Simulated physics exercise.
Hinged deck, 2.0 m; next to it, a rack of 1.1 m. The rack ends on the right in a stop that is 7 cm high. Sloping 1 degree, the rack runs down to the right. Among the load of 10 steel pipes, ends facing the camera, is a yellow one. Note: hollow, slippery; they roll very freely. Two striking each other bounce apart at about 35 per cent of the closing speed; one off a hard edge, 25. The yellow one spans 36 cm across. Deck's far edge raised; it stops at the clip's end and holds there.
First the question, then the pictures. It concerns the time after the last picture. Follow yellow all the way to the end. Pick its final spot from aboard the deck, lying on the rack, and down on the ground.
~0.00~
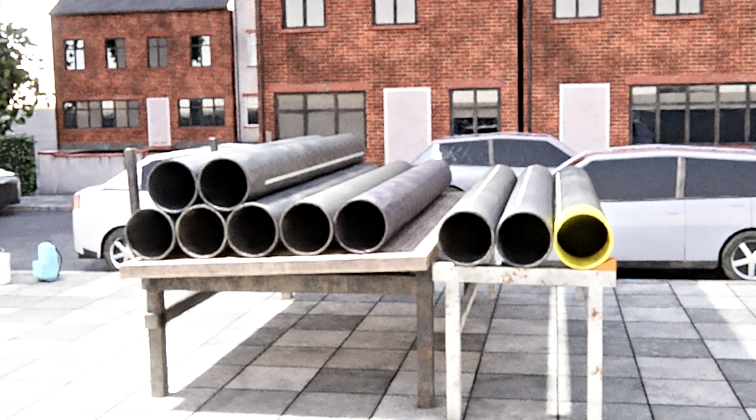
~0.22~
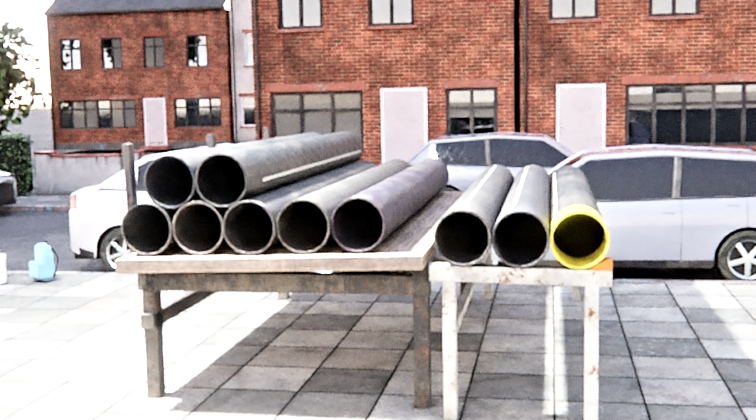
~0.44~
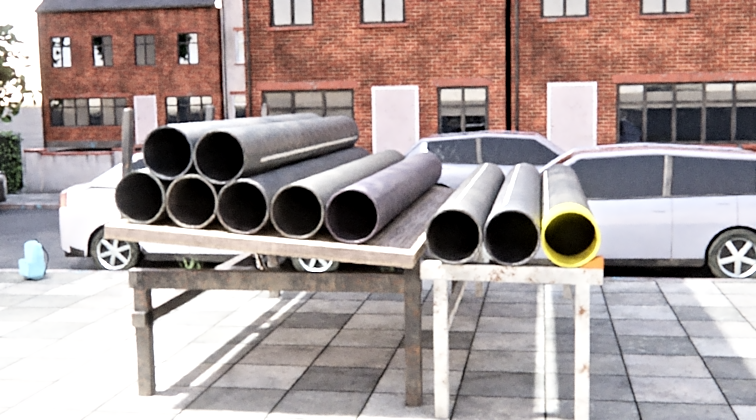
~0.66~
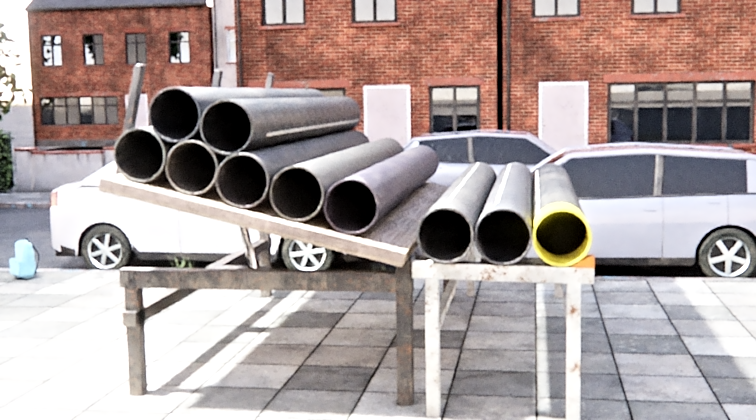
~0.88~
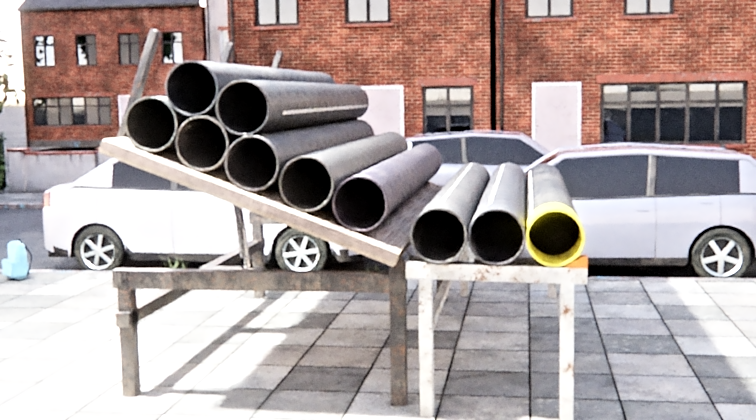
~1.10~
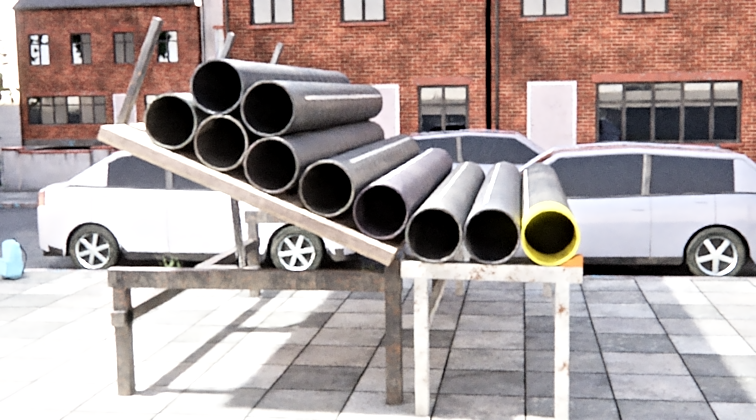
Down on the ground.
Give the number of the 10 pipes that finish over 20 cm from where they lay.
10.
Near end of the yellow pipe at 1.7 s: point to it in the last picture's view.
Roughly at (575, 228) in the last picture.
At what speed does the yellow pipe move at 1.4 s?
Estimate: Some 0.3 m/s.
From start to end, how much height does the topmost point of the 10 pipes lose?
About 0 cm.
After 1.4 s, yellow is on the rack, 15 cm from the rack's far end, rolling right; 0 past the stop so far.
After 1.7 s, yellow is on the rack, 5 cm from the rack's far end, rolling right; 0 past the stop so far.
After 2.1 s, yellow is beyond the stop and falling; 1 past the stop so far.
At rest (4.7 s), yellow is over the stop, on the ground; 1 past the stop so far.
